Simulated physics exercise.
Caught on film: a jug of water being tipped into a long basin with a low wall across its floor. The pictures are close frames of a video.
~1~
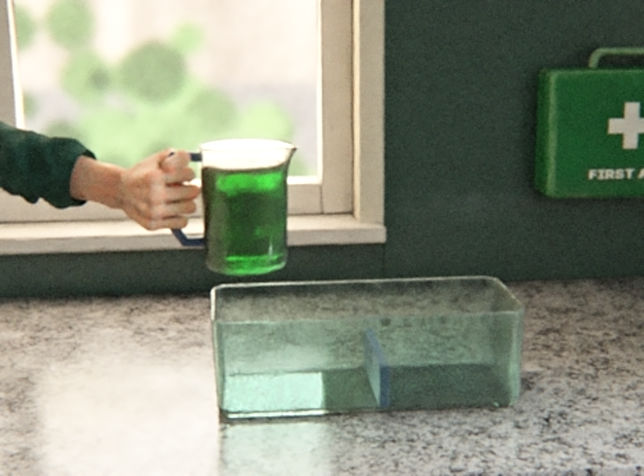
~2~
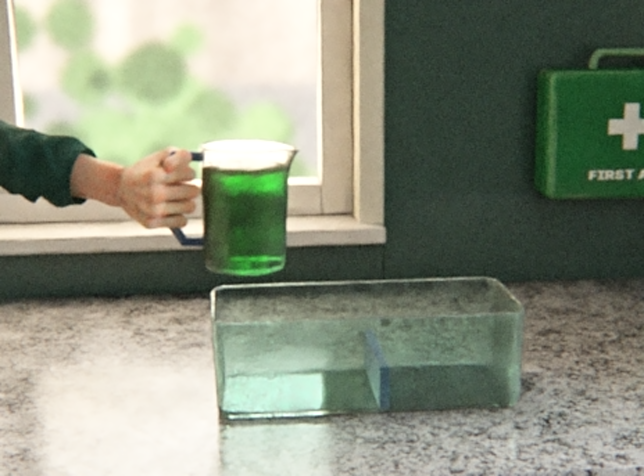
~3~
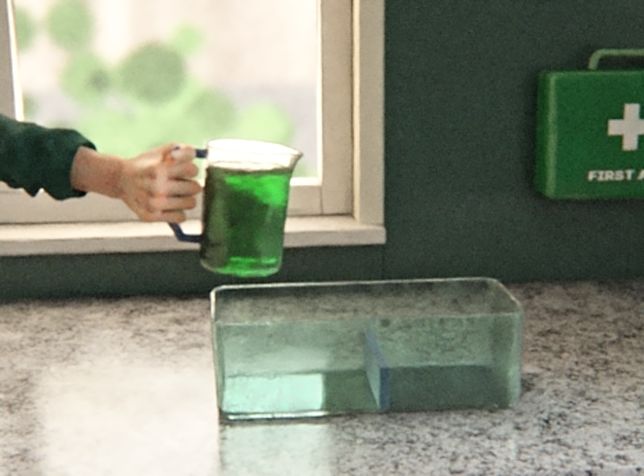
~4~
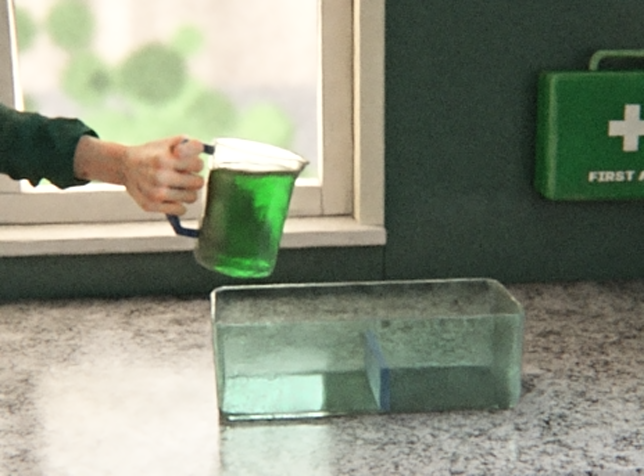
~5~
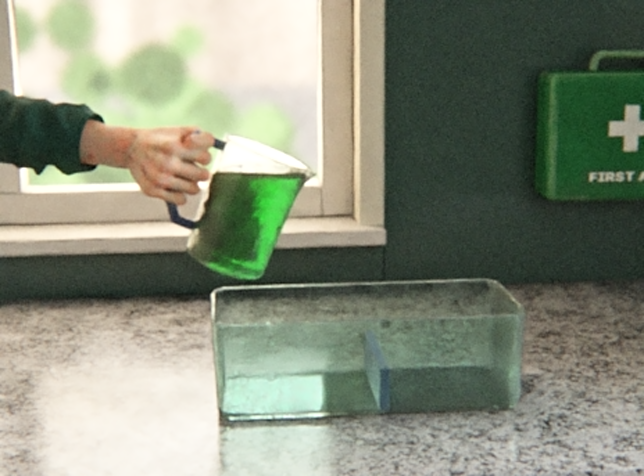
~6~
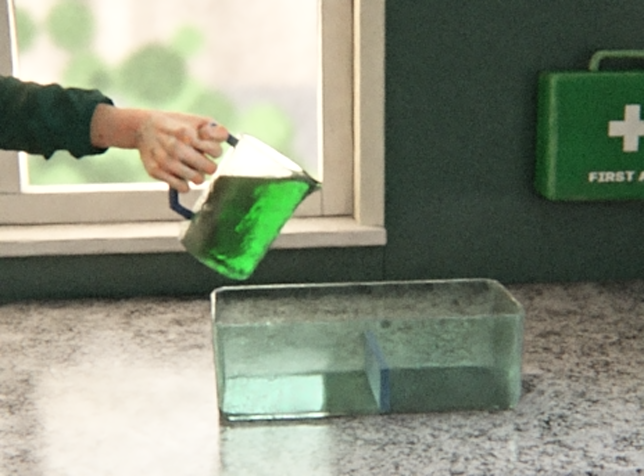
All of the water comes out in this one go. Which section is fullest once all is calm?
The left part.
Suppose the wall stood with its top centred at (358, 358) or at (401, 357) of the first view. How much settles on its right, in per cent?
In turn 50 and 10 in a hundred.
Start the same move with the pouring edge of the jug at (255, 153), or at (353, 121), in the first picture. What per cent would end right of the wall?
Roughly 5 per cent, and 95 per cent.
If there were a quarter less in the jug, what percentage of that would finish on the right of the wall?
Some 0 per cent.
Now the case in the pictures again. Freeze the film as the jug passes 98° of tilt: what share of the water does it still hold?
Roughly 60 in a hundred.
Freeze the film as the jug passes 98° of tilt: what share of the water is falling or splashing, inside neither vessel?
Near 20 %.
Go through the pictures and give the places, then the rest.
It leans 0°; its right rim is at (298, 146); the water meets the walls at (202, 164) and (286, 162); the long basin's rim runs from (213, 305) to (511, 295); the wall's top is at (376, 347), in the first picture.
It leans 1°; its right rim is at (299, 148); the water meets the walls at (203, 164) and (287, 163), in the second picture.
It leans 6°; its right rim is at (303, 153); the water meets the walls at (206, 163) and (290, 166), in the third picture.
It leans 13°; its right rim is at (310, 161); the water meets the walls at (211, 167) and (296, 169), in the fourth picture.
It leans 23°; its right rim is at (317, 173); the water meets the walls at (209, 187) and (307, 171), in the fifth picture.
It leans 34°; its right rim is at (322, 187); the water meets the walls at (198, 201) and (316, 179); 1 per cent is over the edge, in the sixth picture.
A moment on, the tilt is 98° and 62 per cent is still to pour, 9 is left of the wall and 10 right of it.
Next, the tilt is 116° and 12 per cent is still to pour, 64 is left of the wall and 14 right of it.
Then the tilt is 116° and 0 per cent is still to pour, 79 is left of the wall and 15 right of it.
Later the tilt is 116° and 0 per cent is still to pour, 79 is left of the wall and 15 right of it.
Finally, 79 per cent lies left of the wall, 16 right of it and 5 outside.
